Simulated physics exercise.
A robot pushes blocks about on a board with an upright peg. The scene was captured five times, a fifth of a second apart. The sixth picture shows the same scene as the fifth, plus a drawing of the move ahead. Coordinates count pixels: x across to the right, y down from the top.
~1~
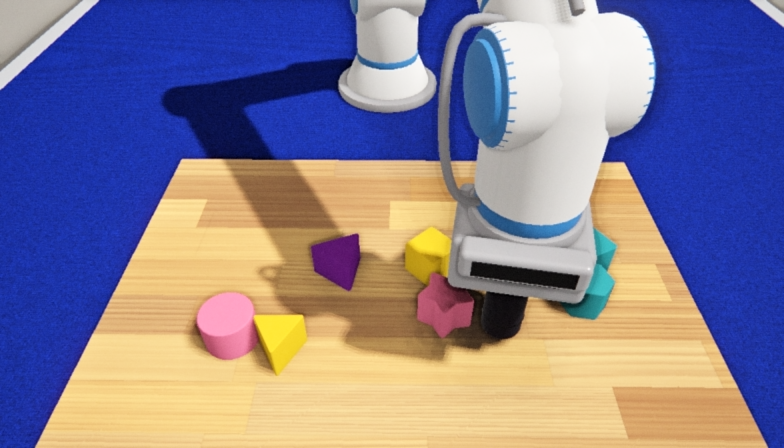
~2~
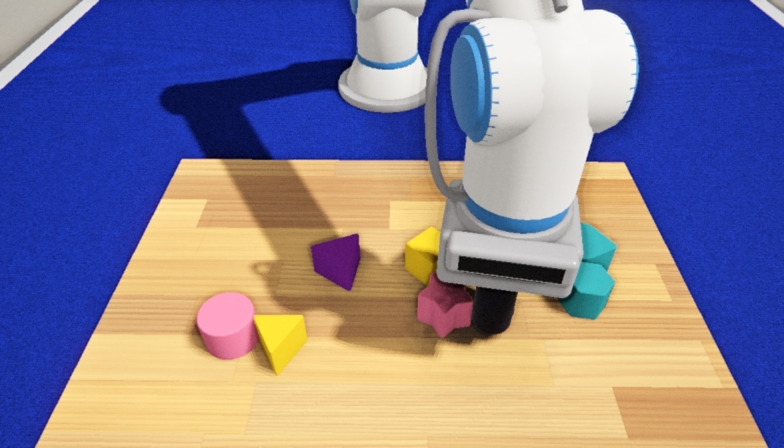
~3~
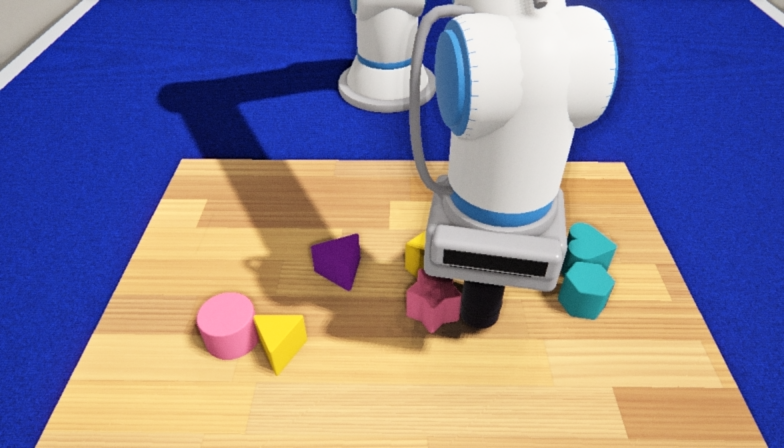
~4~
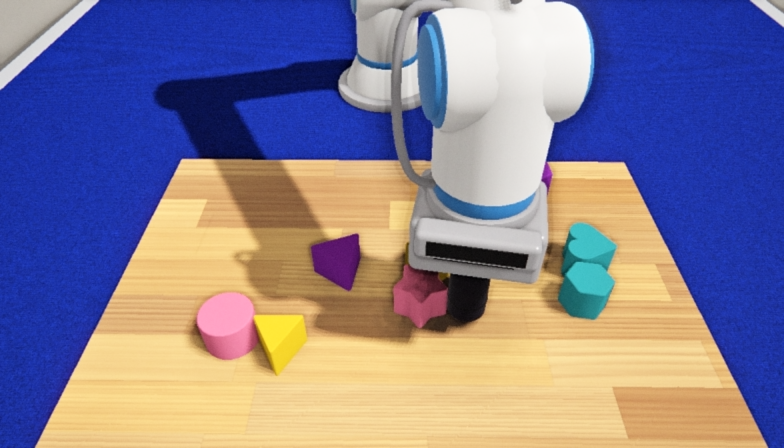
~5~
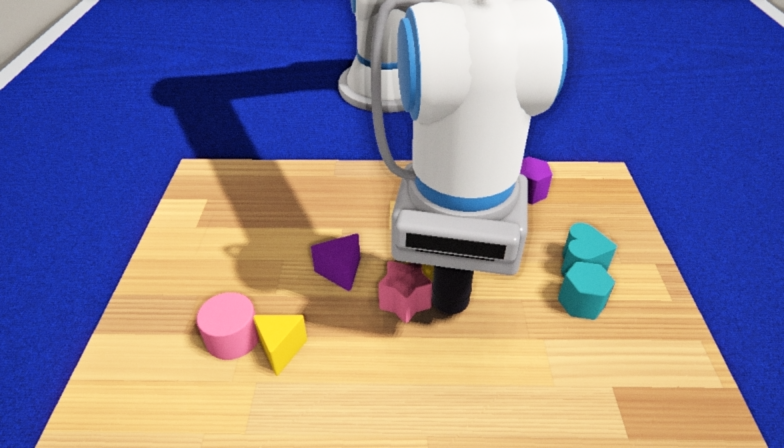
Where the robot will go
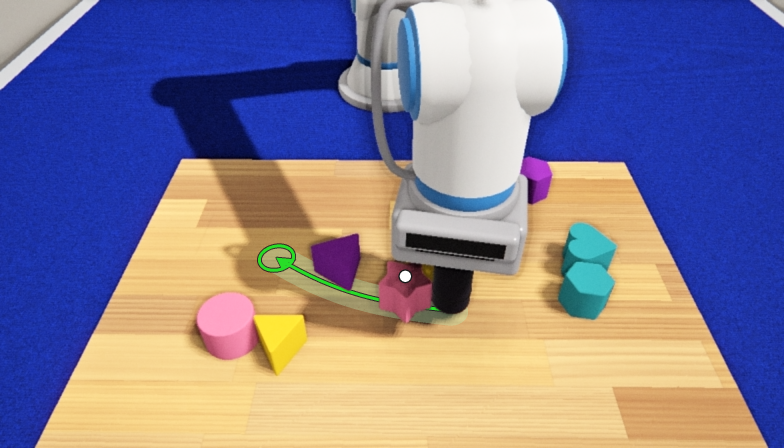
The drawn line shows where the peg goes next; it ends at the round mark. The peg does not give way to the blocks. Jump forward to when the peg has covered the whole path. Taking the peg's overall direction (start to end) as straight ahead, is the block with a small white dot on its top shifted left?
I believe so.
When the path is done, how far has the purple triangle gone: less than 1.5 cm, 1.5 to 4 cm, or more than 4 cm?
I reckon it covers more than 4 cm.
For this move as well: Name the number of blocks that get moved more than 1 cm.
Count: 2.
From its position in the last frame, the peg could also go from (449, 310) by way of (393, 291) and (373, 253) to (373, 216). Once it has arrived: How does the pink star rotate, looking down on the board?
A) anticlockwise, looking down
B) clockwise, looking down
My answer is option A.
The line goes from (449, 310) over (353, 293) to (277, 258); the dot is on the pink star.
On the path given first. One third of the way, peg (382, 291); purple triangle (326, 240), turned 25° clockwise; pink star (343, 266), turned 25° clockwise.
Two thirds of the way, peg (323, 272); purple triangle (306, 231), turned 85° clockwise; pink star (284, 258), turned 20° clockwise.
At the end, peg (274, 248); purple triangle (300, 217), turned 105° clockwise; pink star (244, 254), turned 35° anticlockwise; yellow square piece unmoved.
